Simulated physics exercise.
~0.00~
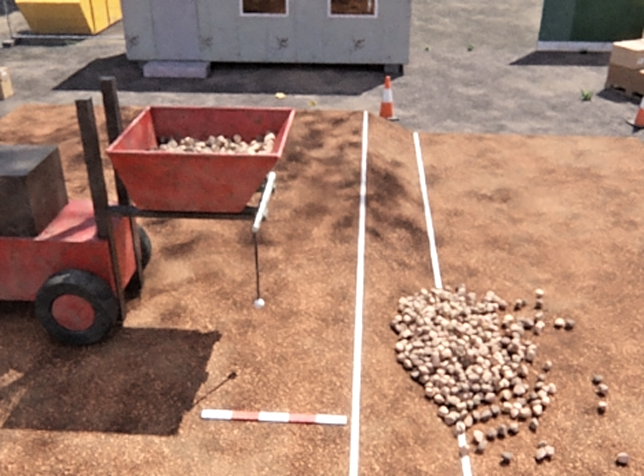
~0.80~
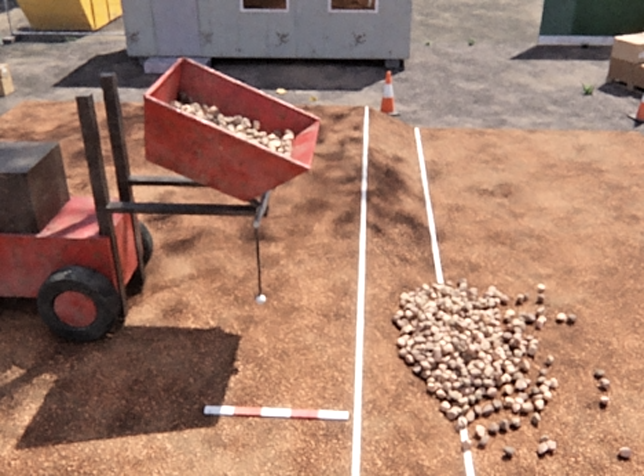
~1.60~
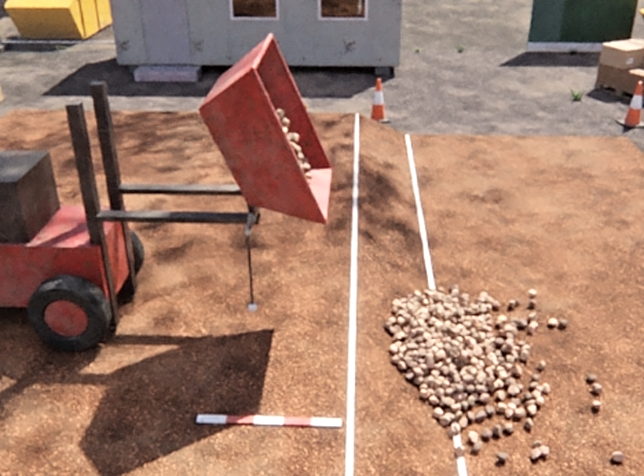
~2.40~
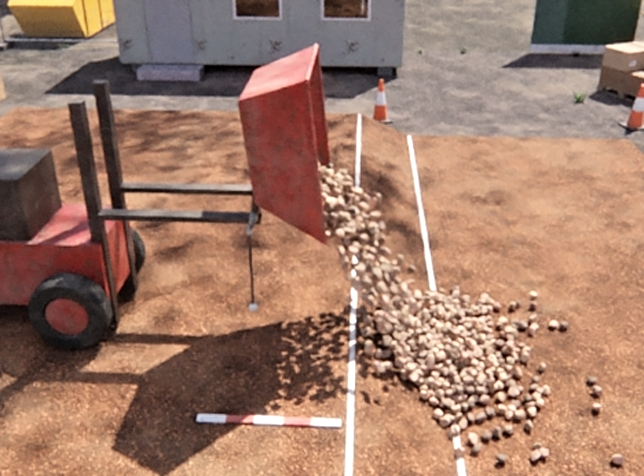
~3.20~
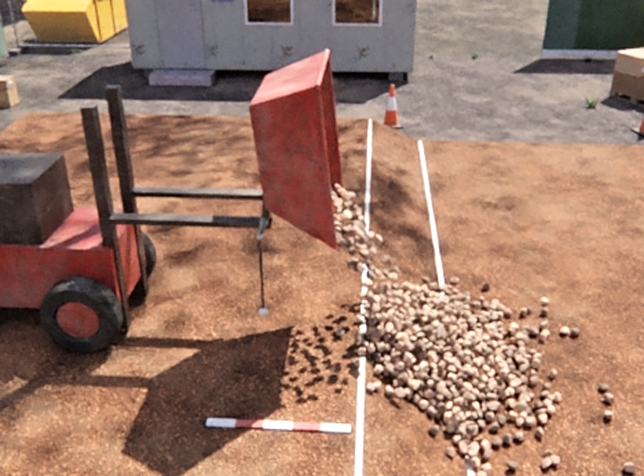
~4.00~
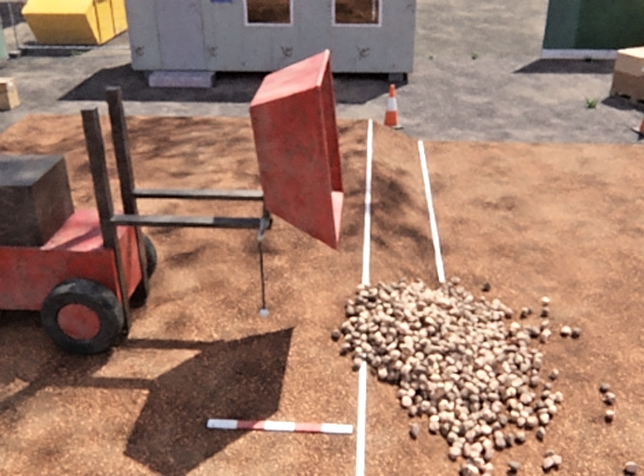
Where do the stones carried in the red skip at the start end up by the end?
They begin up in the skip on the left and end on the ground lower down and to the right, joined with the earlier heap around the white lines.
